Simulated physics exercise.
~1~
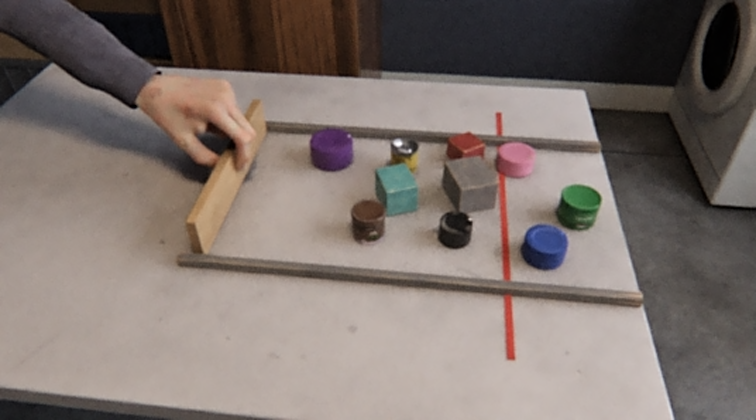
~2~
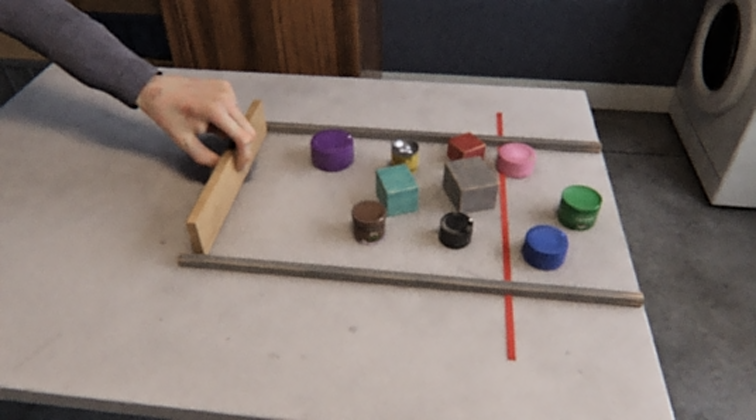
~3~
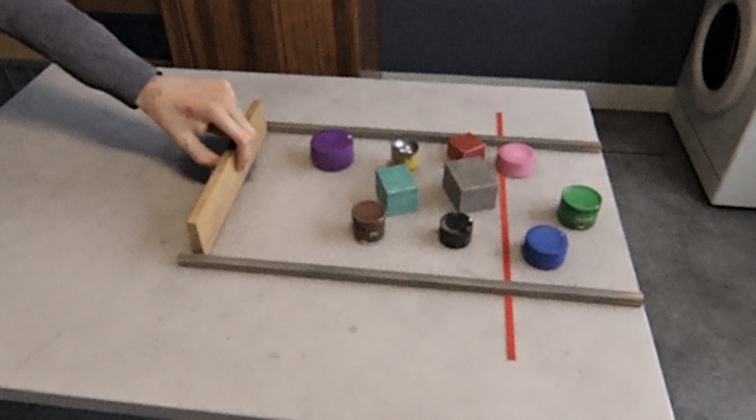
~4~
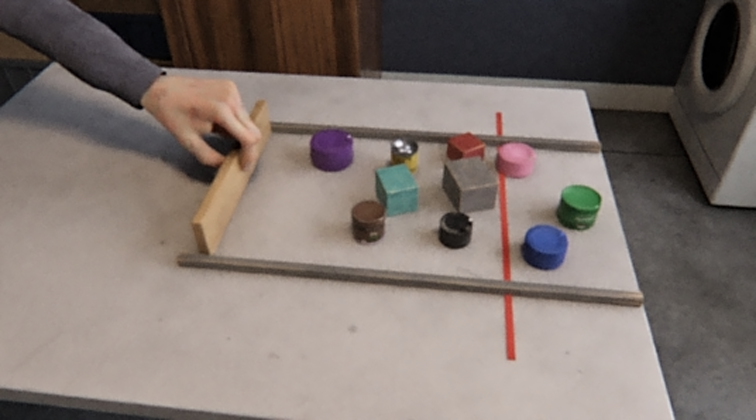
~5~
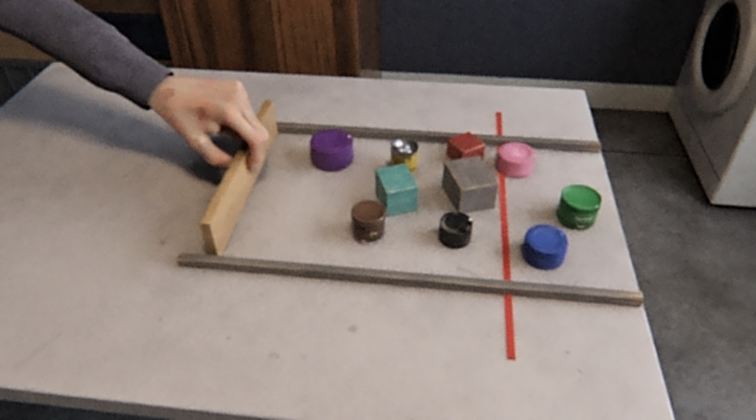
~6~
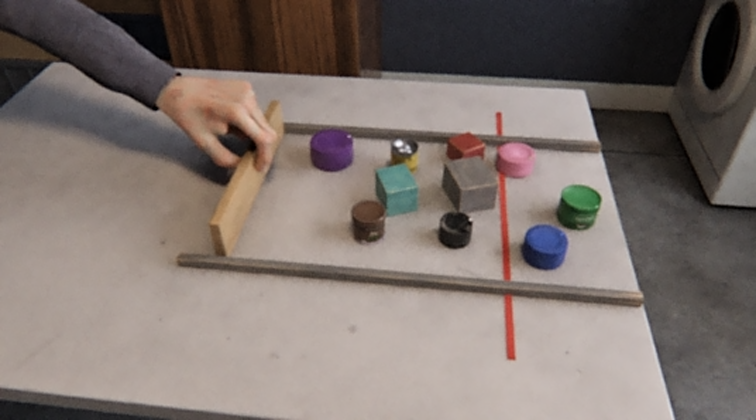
Hand sliding a wooden board slightly right between two rails on a tabletop, toward scattered tubs, lids and blocks that stay still.
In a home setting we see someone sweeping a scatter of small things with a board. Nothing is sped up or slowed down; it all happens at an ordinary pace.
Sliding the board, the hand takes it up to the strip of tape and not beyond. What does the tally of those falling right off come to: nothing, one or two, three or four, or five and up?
I expect the drop count to stay at nothing.
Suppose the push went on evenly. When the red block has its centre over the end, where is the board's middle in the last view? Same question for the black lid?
Roughly at (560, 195) and roughly at (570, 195).
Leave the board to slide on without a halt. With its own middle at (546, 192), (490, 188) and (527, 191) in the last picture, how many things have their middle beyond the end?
First 2, then 0, then 1.
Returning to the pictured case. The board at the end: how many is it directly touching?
It is in contact with 3.
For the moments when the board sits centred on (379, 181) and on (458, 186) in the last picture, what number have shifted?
Up to then 4, and up to the other point 8.
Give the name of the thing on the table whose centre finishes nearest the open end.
Green tub ends nearest.
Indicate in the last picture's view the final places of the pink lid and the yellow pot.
The pink lid stops around (583, 168); the yellow pot around (556, 171).
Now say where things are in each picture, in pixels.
Green tub (579, 207); blue lid (545, 247); pink lid (516, 160); board (232, 170); tape (504, 208), in the first picture.
Blue lid (545, 247); grey block (470, 185), in the second picture.
Pink lid (516, 160); red block (466, 150), in the third picture.
Green tub (579, 207); purple lid (332, 150), in the fourth picture.
Blue lid (545, 247); board (245, 171), in the fifth picture.
Green tub (579, 207); blue lid (545, 247); pink lid (516, 160); board (252, 172); tape (504, 207), in the sixth picture.
A little later, none off yet; green tub at rest near (579, 207); blue lid at rest near (545, 247); pink lid at rest near (516, 160).
Next, none off yet; green tub at rest near (579, 207); blue lid at rest near (545, 247); pink lid shifted about its own width near (543, 165).
When it is over, the number that fall off is zero.
